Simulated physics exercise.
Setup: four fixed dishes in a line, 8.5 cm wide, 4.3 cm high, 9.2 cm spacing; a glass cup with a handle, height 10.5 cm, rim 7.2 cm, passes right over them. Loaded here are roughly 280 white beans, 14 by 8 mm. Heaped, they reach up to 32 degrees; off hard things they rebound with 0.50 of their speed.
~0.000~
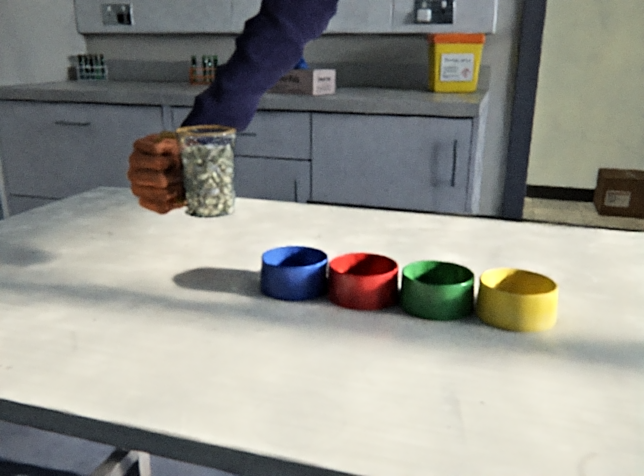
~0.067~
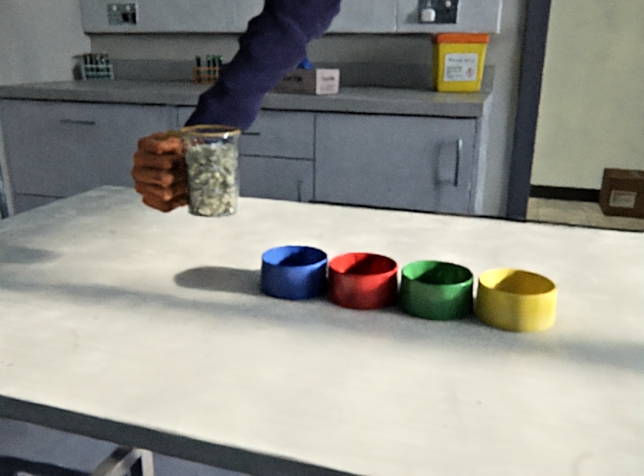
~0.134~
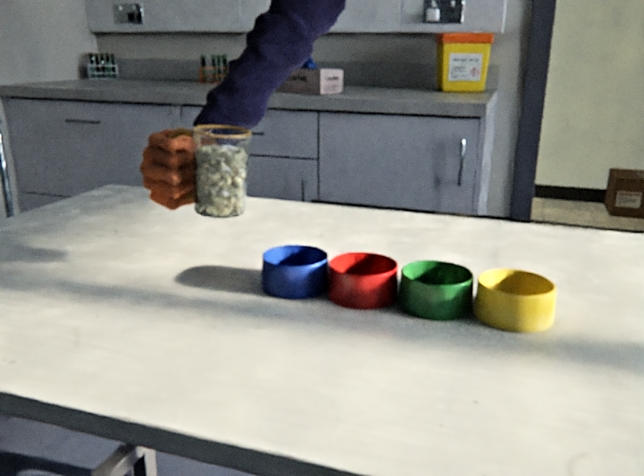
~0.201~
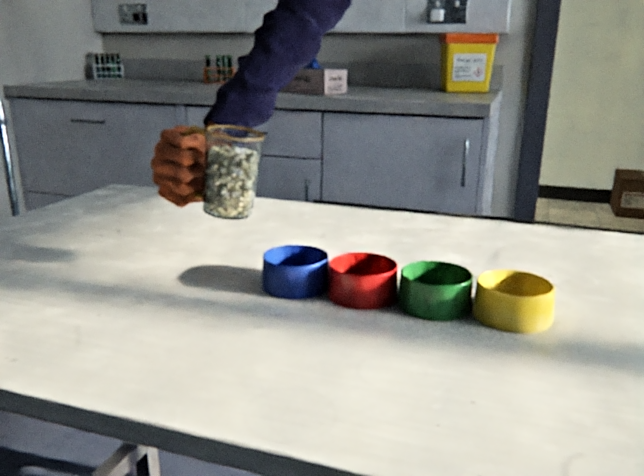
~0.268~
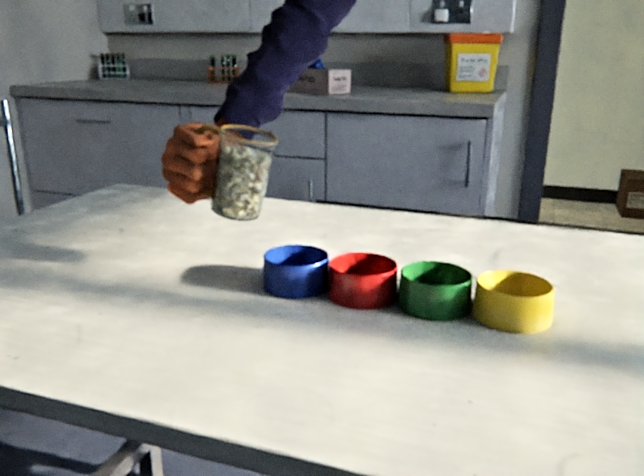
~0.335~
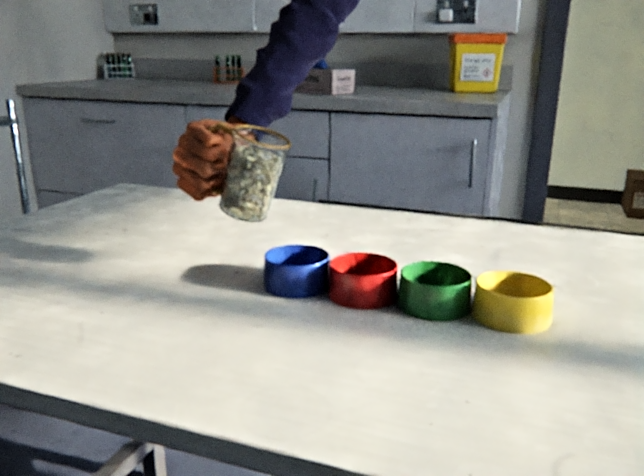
An arm in a dark purple sleeve reaches down into a lab-like room, its brownish-orange hand holding a clear glass cup of whitish beans above a pale table, seen from slightly above. Blue, red, green and yellow dishes sit in a row to the right, before grey cabinets. The hand moves the cup slowly rightward, tilting it gradually to the right, while the view shifts slightly.
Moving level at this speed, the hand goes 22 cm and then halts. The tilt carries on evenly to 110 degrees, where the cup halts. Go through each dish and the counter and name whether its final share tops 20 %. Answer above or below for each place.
Red: Below, blue: Below, green: Above, yellow: Below, counter: Below.
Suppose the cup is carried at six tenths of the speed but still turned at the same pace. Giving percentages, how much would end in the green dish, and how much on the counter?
Shares - green 90, counter 10.
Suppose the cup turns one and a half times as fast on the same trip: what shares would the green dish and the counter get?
Shares - green: 90, counter: 10.
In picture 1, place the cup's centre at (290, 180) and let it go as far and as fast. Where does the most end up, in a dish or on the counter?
The biggest share goes to yellow.
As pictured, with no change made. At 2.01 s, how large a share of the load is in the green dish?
Estimate to date: Some 45 %.
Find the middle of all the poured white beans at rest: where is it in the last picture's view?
Once everything settles, the centre is around (430, 284).
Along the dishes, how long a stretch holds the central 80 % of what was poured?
6 cm.
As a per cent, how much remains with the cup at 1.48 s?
I'd put it at roughly 95 per cent.
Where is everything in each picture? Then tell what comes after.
The first picture shows cup at (208, 172), tilt 0 degrees, lip at (231, 132), moved 0.0 cm; middle of the pieces at (211, 175); blue dish at (295, 257); red dish at (364, 264); green dish at (438, 273); yellow dish at (518, 282).
The second picture shows cup at (212, 171), tilt 1 degrees, lip at (236, 133), moved 0.4 cm; middle of the pieces at (214, 175).
The third picture shows cup at (221, 172), tilt 5 degrees, lip at (248, 135), moved 1.5 cm; middle of the pieces at (223, 176).
The fourth picture shows cup at (231, 173), tilt 9 degrees, lip at (261, 139), moved 2.9 cm; middle of the pieces at (234, 177).
The fifth picture shows cup at (242, 174), tilt 13 degrees, lip at (274, 143), moved 4.3 cm; middle of the pieces at (244, 178).
The sixth picture shows cup at (253, 175), tilt 17 degrees, lip at (287, 147), moved 5.7 cm; middle of the pieces at (254, 179); blue dish at (297, 255); red dish at (364, 264); green dish at (436, 274); yellow dish at (514, 284). The cup turns about 65 degrees a second and travels 21 cm a second.
Then, at 1.02 s, tilt 61 degrees; cup holds 100 %.
Then, at 1.48 s, tilt 90 degrees; cup holds 95 %.
Then, at 2.01 s, tilt 110 degrees; cup holds 50 %, green 45 %.
At rest (3.9 s), red 0 %, blue 0 %, green 90 %, yellow 0 %, counter 10 %.
